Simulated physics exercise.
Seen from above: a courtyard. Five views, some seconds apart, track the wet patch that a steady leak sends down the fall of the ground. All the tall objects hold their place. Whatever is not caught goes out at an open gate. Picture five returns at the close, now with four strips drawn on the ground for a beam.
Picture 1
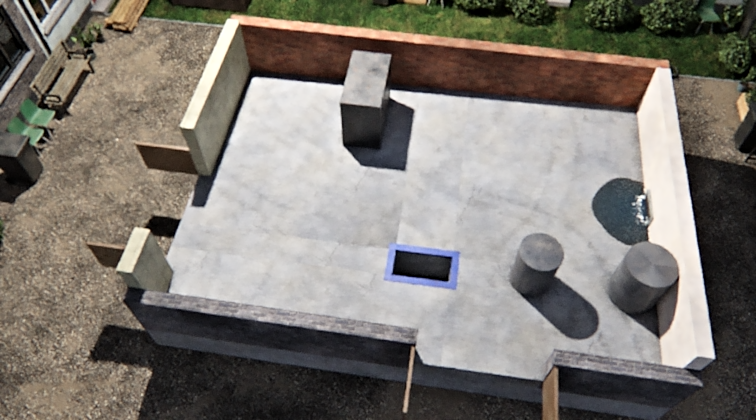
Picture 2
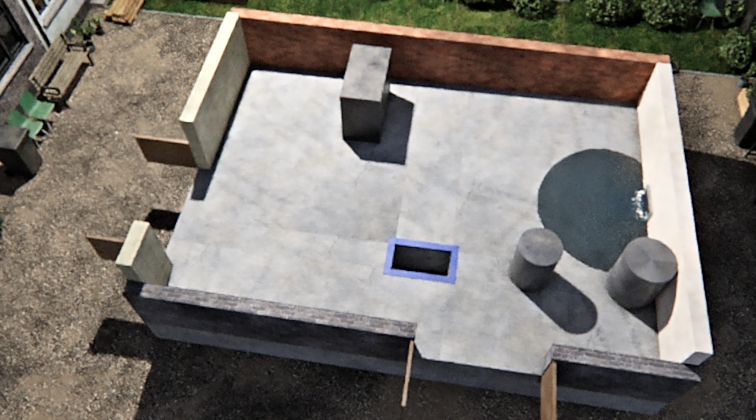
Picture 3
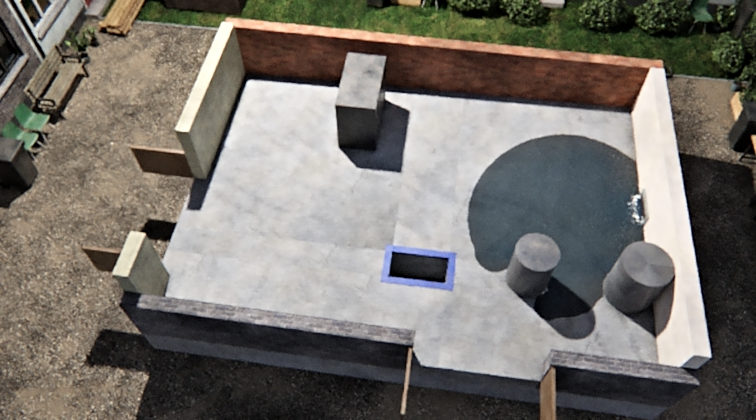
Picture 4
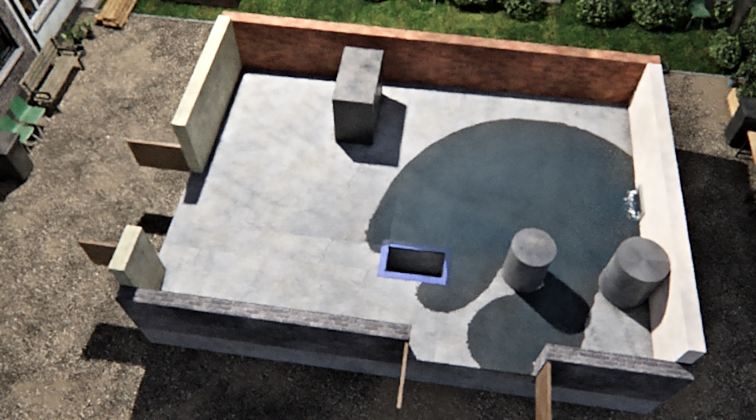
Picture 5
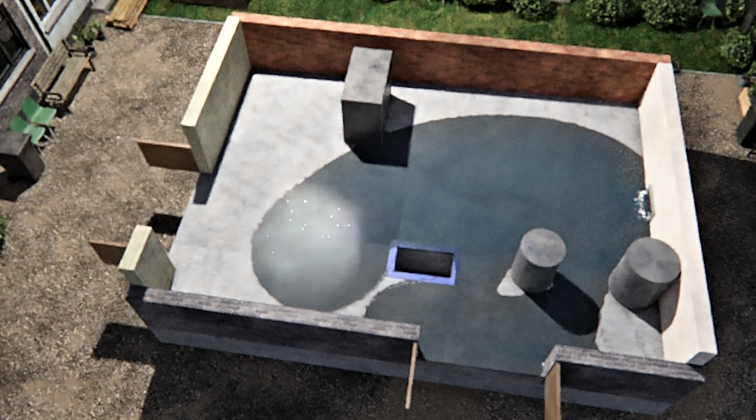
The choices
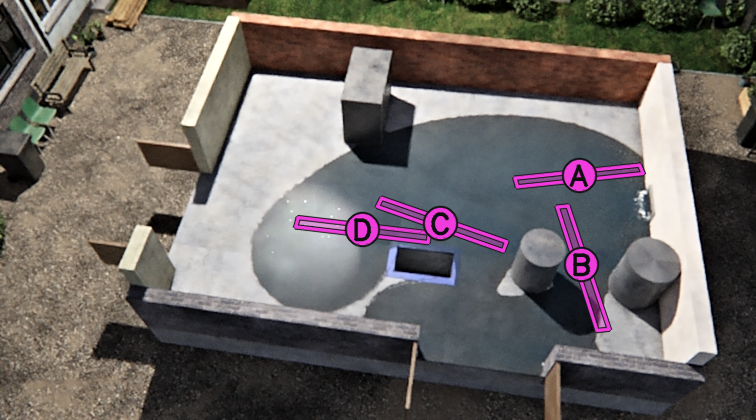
Water spread across the pale floor of a walled yard from an outlet on the right wall, flowing around two round pillars, then reaching the blue-edged drain and spreading past it toward the left.
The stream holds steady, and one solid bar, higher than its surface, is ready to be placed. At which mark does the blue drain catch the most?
Take A.
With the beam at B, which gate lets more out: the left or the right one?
The left gate.
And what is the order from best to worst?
Best to worst: A, D, B, C.
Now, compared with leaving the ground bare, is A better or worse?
It is better.
On the marked copy, A from (516, 182) to (641, 169); B from (562, 206) to (603, 329); C from (379, 202) to (504, 246); D from (296, 222) to (428, 237).
With A, about 37 % of the stream goes into the blue drain, about 63 % out by the gates.
With B, about 10 % of the stream goes into the blue drain, about 90 % out by the gates.
With C, about 3 % of the stream goes into the blue drain, about 97 % out by the gates.
With D, about 26 % of the stream goes into the blue drain, about 74 % out by the gates.
